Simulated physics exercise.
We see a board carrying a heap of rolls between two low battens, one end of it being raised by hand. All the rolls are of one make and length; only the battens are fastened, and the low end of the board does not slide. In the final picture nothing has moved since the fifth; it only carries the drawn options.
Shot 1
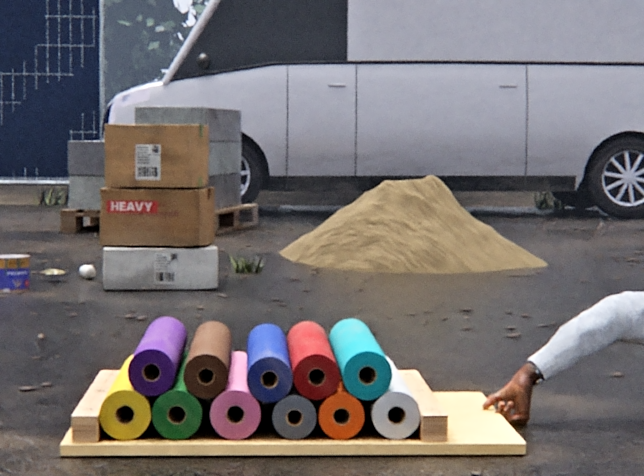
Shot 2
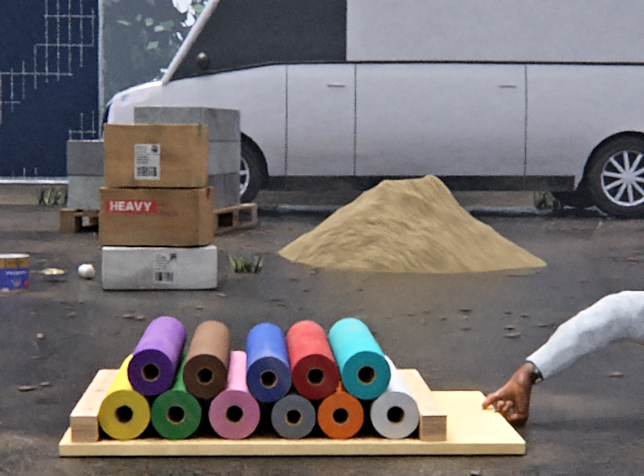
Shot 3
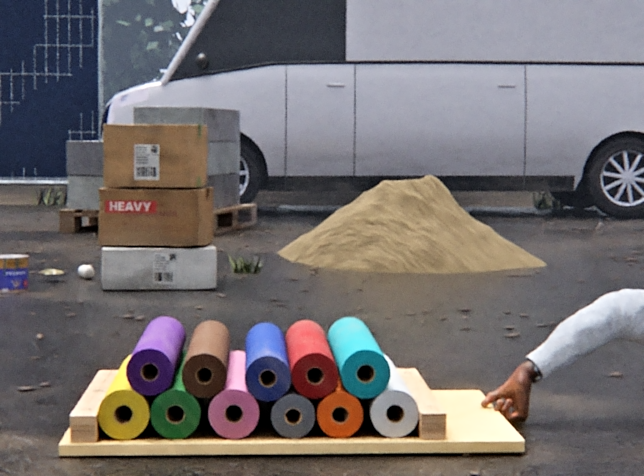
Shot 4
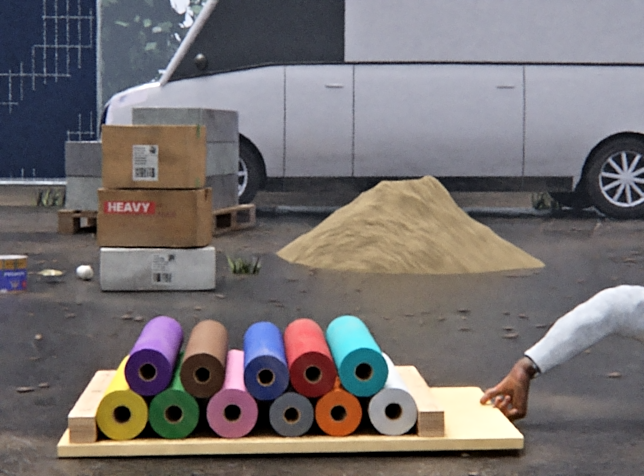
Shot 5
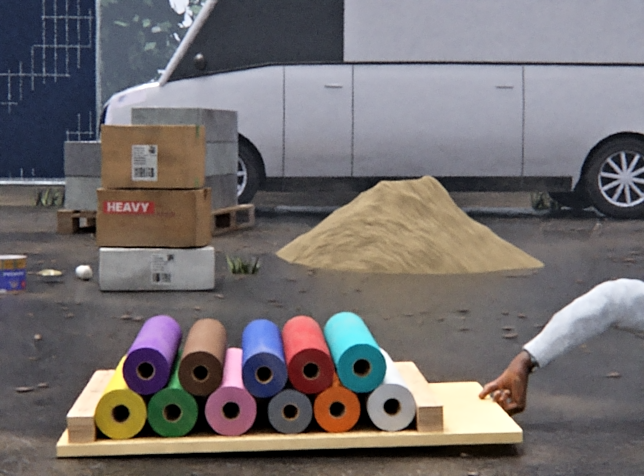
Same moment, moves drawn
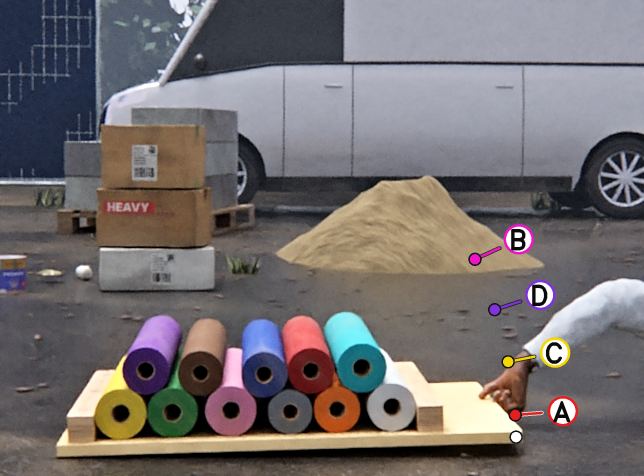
A hand slowly raises the right end of a board carrying stacked colourful rolls slightly.
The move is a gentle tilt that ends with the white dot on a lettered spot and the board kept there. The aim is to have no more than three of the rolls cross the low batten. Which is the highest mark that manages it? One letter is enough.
The last mark within the limit is B.
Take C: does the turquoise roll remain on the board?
Yes, with C.
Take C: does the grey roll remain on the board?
The grey roll: Yes.
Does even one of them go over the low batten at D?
At D: No.
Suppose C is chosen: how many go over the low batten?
It comes to none.
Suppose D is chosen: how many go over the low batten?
With D, none.
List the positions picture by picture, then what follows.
Orange roll (341, 416); white roll (396, 415); purple roll (152, 372), in the first frame.
Purple roll (150, 372); turquoise roll (366, 374), in the second frame.
Board (290, 408); orange roll (340, 415); white roll (395, 413); pink roll (234, 414), in the third frame.
Board (289, 406); yellow roll (122, 414); green roll (174, 414), in the fourth frame.
Board (287, 404); yellow roll (121, 414); green roll (172, 413), in the fifth frame.
On the marked copy, A at (515, 415); B at (475, 259); C at (508, 362); D at (495, 310); the white dot at (516, 437).
With B. Early on, board at 16°.
Further on, board at 25°.
At the end, board at 25°, none over the low batten.
As for the rest, A none over the low batten; C none over the low batten; D none over the low batten.
